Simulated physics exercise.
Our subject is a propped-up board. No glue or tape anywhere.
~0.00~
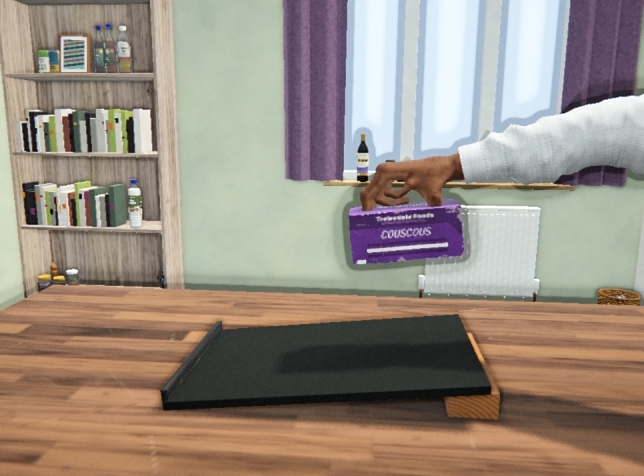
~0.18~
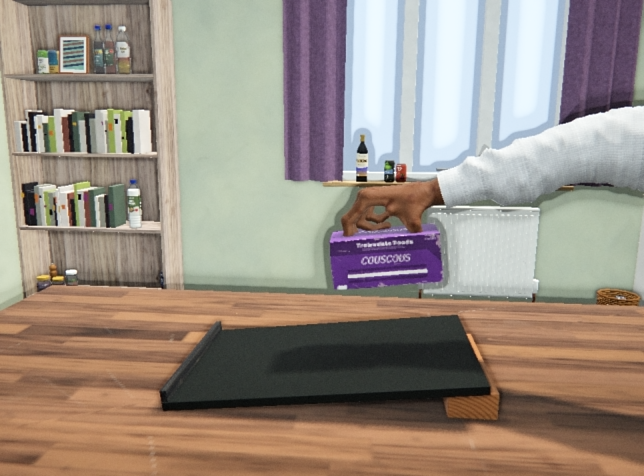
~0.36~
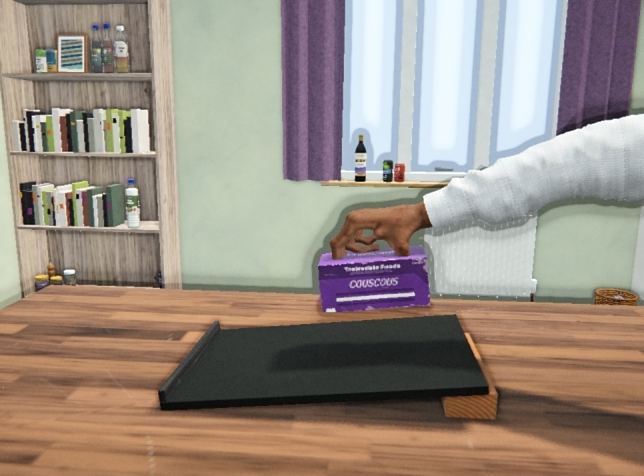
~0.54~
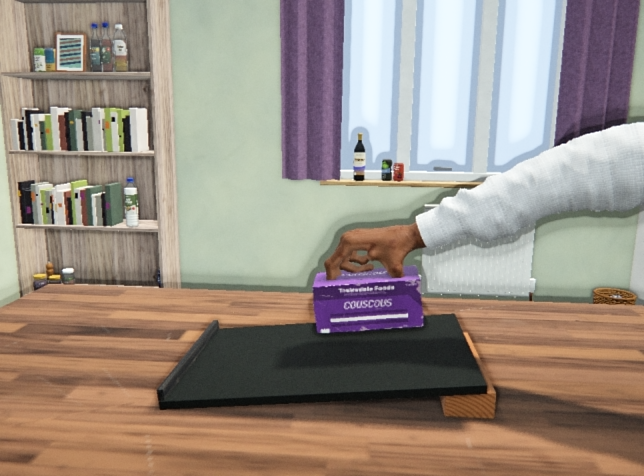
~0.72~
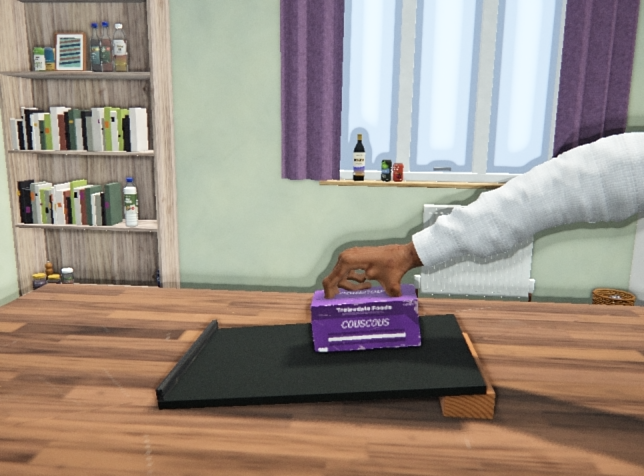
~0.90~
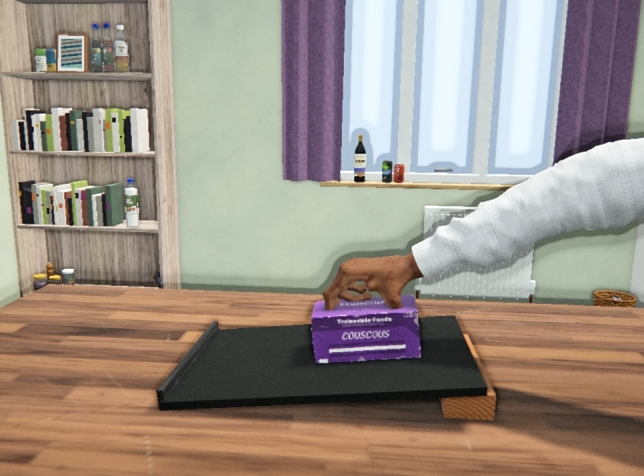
On a wooden table, a hand lowering a purple couscous carton onto a propped-up black board and keeping hold of it.
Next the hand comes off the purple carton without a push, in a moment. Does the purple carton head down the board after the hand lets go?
No, the purple carton stays put.
By 1.10 s, all is still.
By 1.30 s, purple carton resting near (366, 328).
When it is over (1.9 s), it is as before. End places, in pixels of the last picture, purple carton near (366, 328). The purple carton stays where it is put.
